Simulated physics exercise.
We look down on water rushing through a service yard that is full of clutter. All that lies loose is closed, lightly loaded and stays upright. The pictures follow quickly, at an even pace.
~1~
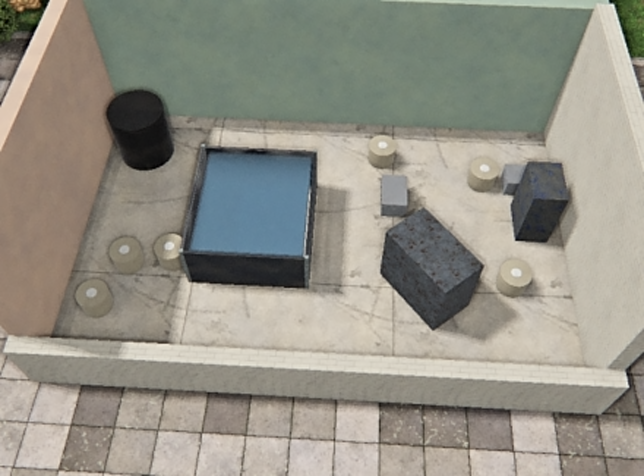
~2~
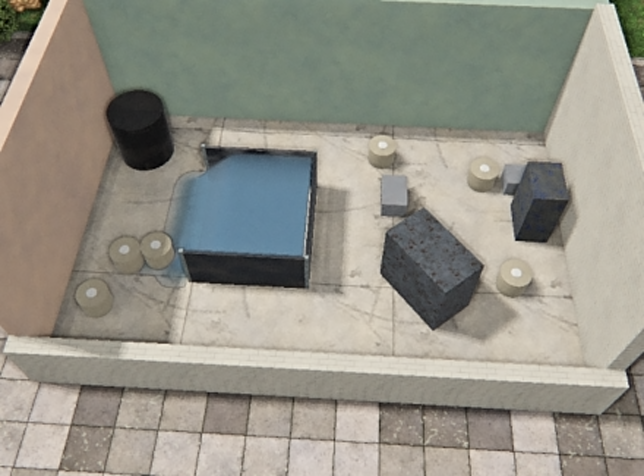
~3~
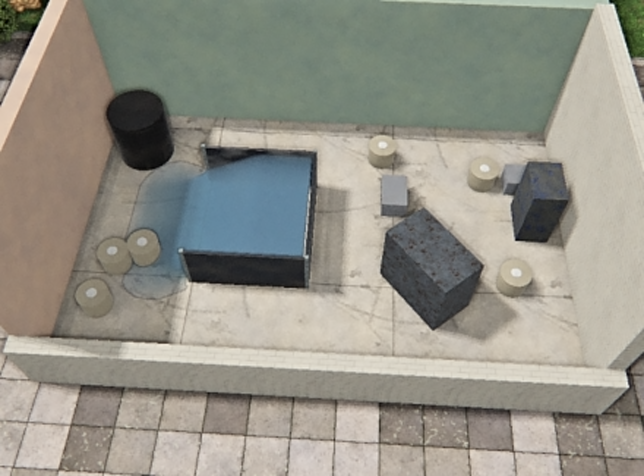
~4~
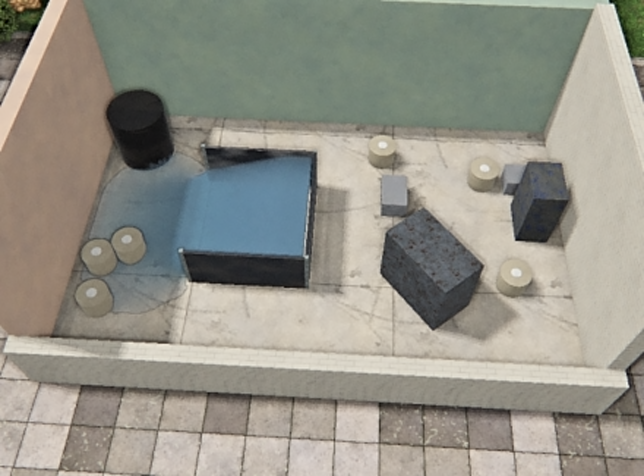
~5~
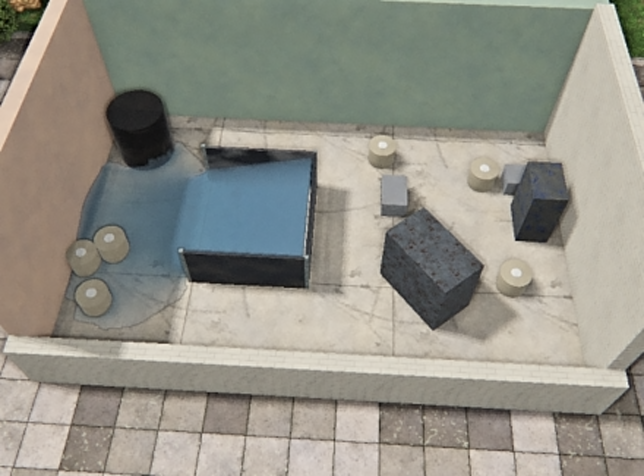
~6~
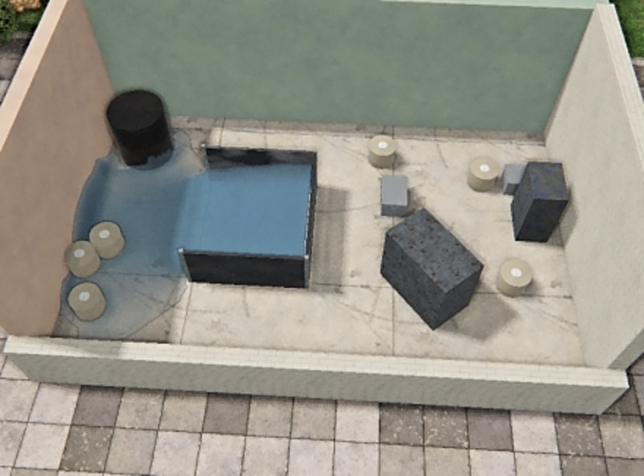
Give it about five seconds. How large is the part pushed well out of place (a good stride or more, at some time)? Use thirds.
It is one to two thirds.
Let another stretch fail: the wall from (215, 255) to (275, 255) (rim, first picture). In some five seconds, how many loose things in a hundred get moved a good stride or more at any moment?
Close to 40 %.
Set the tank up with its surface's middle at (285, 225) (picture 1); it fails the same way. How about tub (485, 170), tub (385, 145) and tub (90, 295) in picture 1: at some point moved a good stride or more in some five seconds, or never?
In turn: Under that, yes, pushed that far.
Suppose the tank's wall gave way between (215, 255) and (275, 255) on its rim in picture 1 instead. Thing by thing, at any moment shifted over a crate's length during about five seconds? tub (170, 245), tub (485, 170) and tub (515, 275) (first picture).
In that order: No, short of that, yes.
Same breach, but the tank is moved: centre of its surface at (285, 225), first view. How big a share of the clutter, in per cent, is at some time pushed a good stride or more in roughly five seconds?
Some 50 per cent.
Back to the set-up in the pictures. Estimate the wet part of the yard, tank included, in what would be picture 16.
Near 35 in a hundred.
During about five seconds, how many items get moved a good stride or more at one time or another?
I count 5.
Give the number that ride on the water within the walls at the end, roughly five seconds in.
That makes 4.
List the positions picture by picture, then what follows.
In the first picture, a tub at (169, 246), on the bottom; a tub at (125, 250) rests on the ground; 0 of 8 have shifted.
In the second picture, a tub at (156, 245), on the bottom, close to its start; a tub at (125, 250) rests on the ground; 1 of 8 have shifted.
In the third picture, a tub at (142, 242), on the bottom, a stride from its start; a tub at (112, 251), on the bottom, close to its start; 2 of 8 have shifted.
In the fourth picture, a tub at (127, 240), afloat, a stride from its start; a tub at (97, 252), on the bottom, a stride from its start; 2 of 8 have shifted.
In the fifth picture, a tub at (109, 238) floats, a stride from its start; a tub at (81, 252), on the bottom, a stride from its start; 2 of 8 have shifted.
In the sixth picture, a tub at (105, 234) floats, a stride from its start; a tub at (79, 253), afloat, a stride from its start; 3 of 8 have shifted.
A moment on, 3 of 8 are well off their spots; 3 afloat.
Next, 3 of 8 are well off their spots; 3 afloat.
Later, 3 of 8 are well off their spots; 3 afloat.
In the end, 5 of 8 are well off their spots, and 5 have been at some point; 4 afloat.
